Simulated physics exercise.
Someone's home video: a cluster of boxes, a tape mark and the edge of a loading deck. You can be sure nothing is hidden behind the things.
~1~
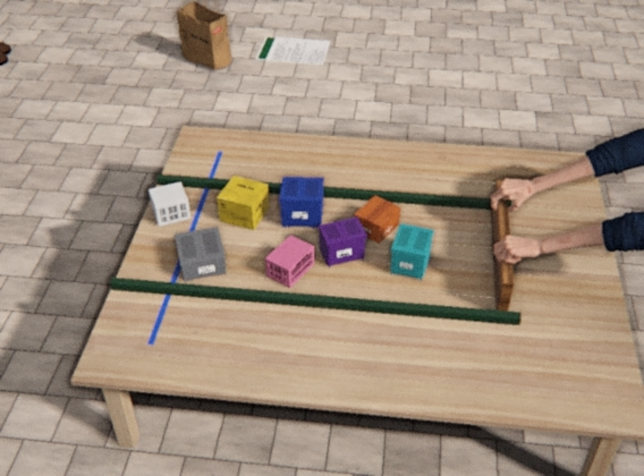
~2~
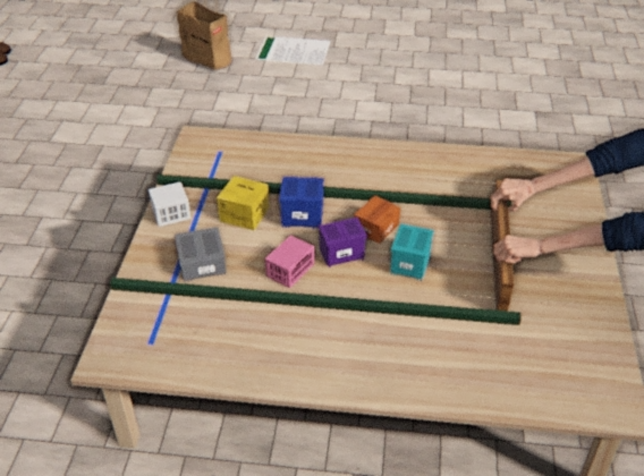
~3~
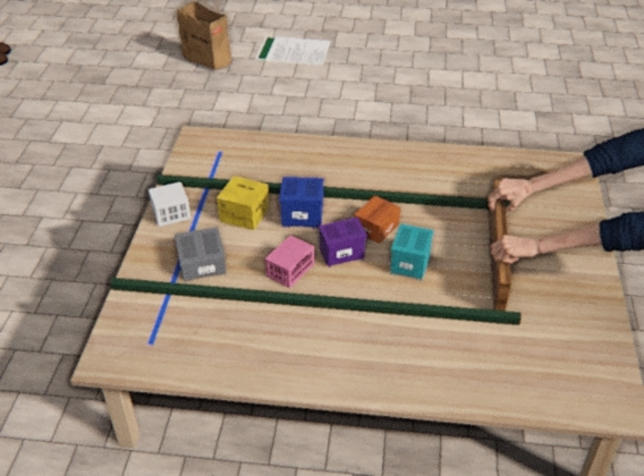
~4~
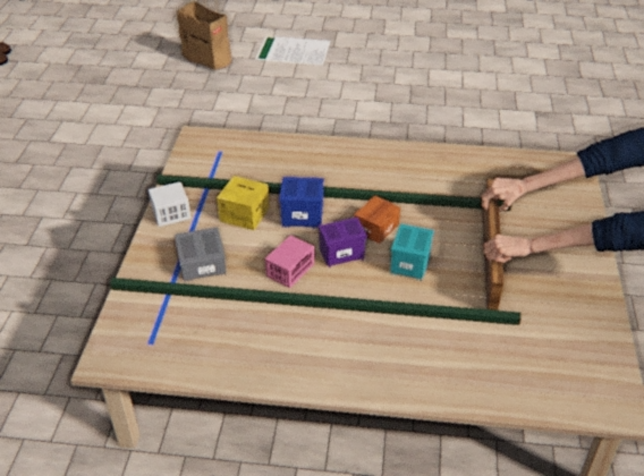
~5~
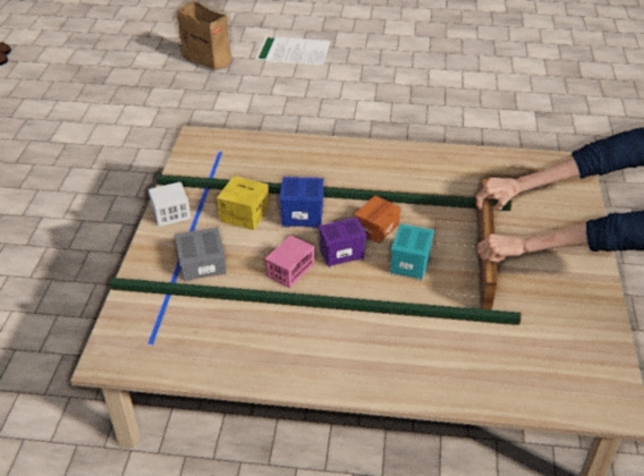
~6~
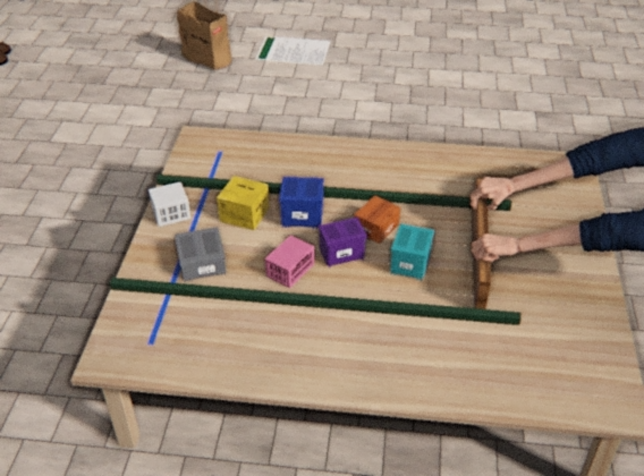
Two hands in dark sleeves grip a wooden bar at the right of a pale wooden table on stone paving, seen from above at a fixed angle. Between two green rails sit orange, turquoise, purple, pink, blue and yellow boxes, with grey and white ones at left near a blue tape line. The hands slide the bar slightly left, not touching the boxes, which stay still.
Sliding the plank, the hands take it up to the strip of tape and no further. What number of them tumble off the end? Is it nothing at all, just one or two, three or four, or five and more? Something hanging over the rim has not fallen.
The push is going to send three or four over the edge.
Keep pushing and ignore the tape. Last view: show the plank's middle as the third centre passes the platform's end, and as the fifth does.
First: Around (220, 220). Next: Around (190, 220).
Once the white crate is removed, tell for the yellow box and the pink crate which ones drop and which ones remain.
Here's how it goes: The yellow box ends up down and the pink crate is still up there.
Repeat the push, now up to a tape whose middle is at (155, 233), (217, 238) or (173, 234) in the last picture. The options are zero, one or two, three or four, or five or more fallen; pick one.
In order: More than four; one or two; 5 or more.
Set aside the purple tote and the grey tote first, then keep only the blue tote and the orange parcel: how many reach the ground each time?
The number is 2 for the first case and 1 for the second.
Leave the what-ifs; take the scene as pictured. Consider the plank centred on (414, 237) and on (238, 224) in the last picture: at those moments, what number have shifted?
Up to then 1, and up to the other point 8.
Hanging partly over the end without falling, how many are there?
It comes to 3.
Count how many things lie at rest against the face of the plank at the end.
2 of them.
Soon after, none off yet; white crate at rest near (170, 204); grey tote at rest near (201, 254); yellow box at rest near (244, 203).
In the end, the number that fall off is three or four; gone, yellow box, grey tote and white crate.
